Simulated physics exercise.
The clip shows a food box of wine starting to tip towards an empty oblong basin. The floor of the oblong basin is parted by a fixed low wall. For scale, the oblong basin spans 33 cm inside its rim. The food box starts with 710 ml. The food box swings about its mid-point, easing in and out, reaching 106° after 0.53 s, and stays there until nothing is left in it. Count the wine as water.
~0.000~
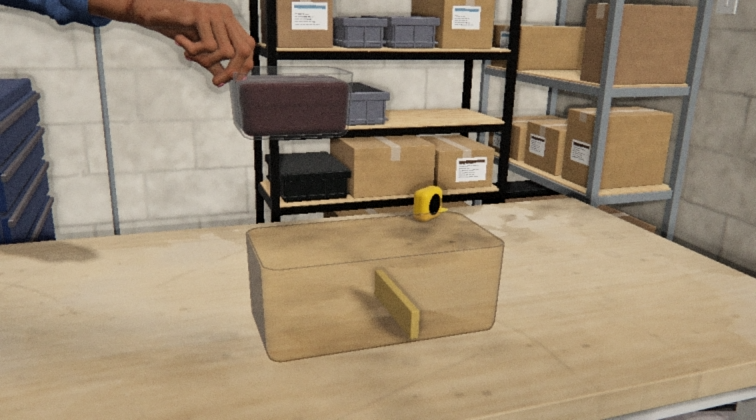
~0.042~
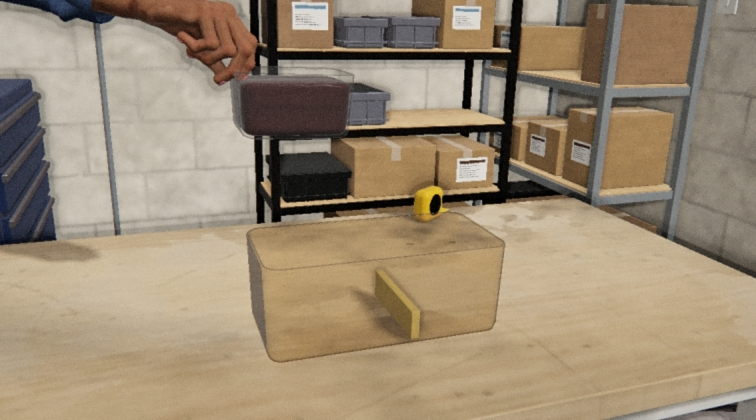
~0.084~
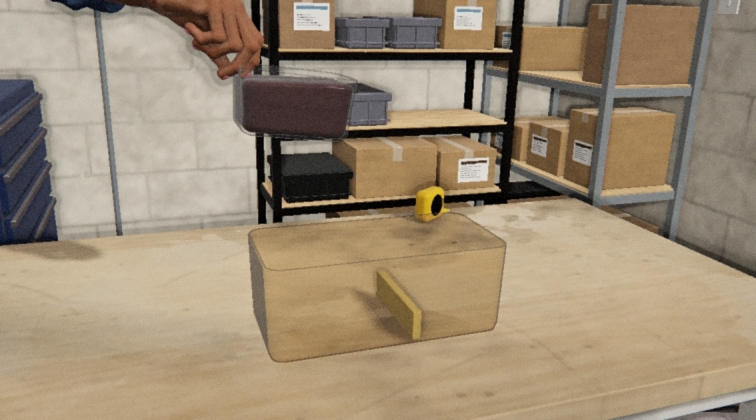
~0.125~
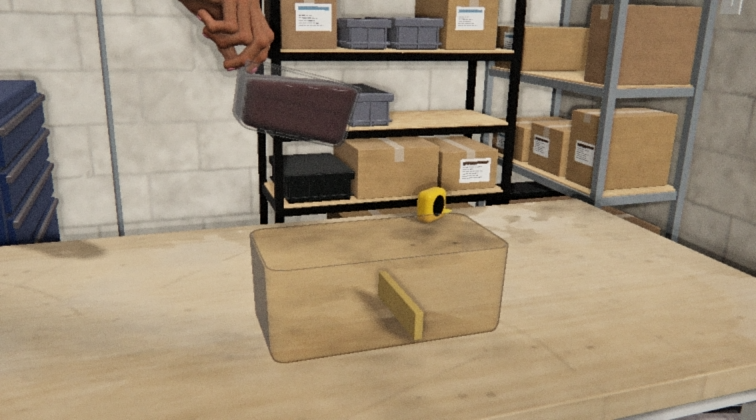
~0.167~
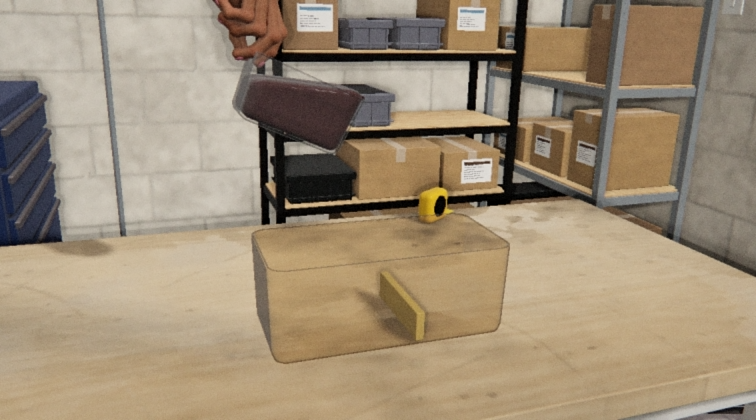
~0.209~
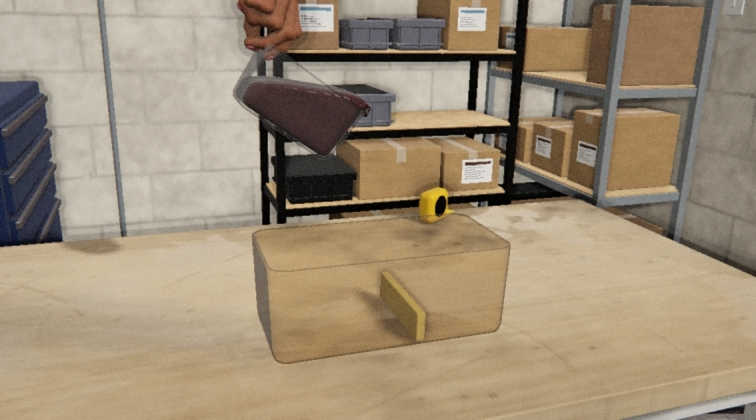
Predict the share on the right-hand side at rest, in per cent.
The far part has some 38 per cent.
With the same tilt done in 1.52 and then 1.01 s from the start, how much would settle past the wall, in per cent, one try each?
First 65, then 60 per cent.
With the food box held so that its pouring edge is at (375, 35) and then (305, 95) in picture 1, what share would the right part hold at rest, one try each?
First 70, then 15 per cent.
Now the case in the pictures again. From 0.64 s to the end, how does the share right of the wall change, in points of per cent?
The share moves down, by some 6 per cent.
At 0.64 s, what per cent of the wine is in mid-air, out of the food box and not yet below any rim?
Some 8 per cent.
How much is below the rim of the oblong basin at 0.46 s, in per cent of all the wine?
Some 26 per cent.
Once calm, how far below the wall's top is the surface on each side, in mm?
Some 26 mm on the left and 26 mm on the right.
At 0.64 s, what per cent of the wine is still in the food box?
About 2 per cent.
Then, 0.46 s in, the tilt is 101° and 18 per cent is still to pour, 9 is left of the wall and 16 right of it.
Then, 0.64 s in, the tilt is 106° and 2 per cent is still to pour, 47 is left of the wall and 43 right of it.
Then, 0.82 s in, the tilt is 106° and 0 per cent is still to pour, 56 is left of the wall and 37 right of it.
Then, 1.03 s in, the tilt is 106° and 0 per cent is still to pour, 59 is left of the wall and 38 right of it.
Finally, 59 per cent lies left of the wall, 38 right of it and 3 outside.
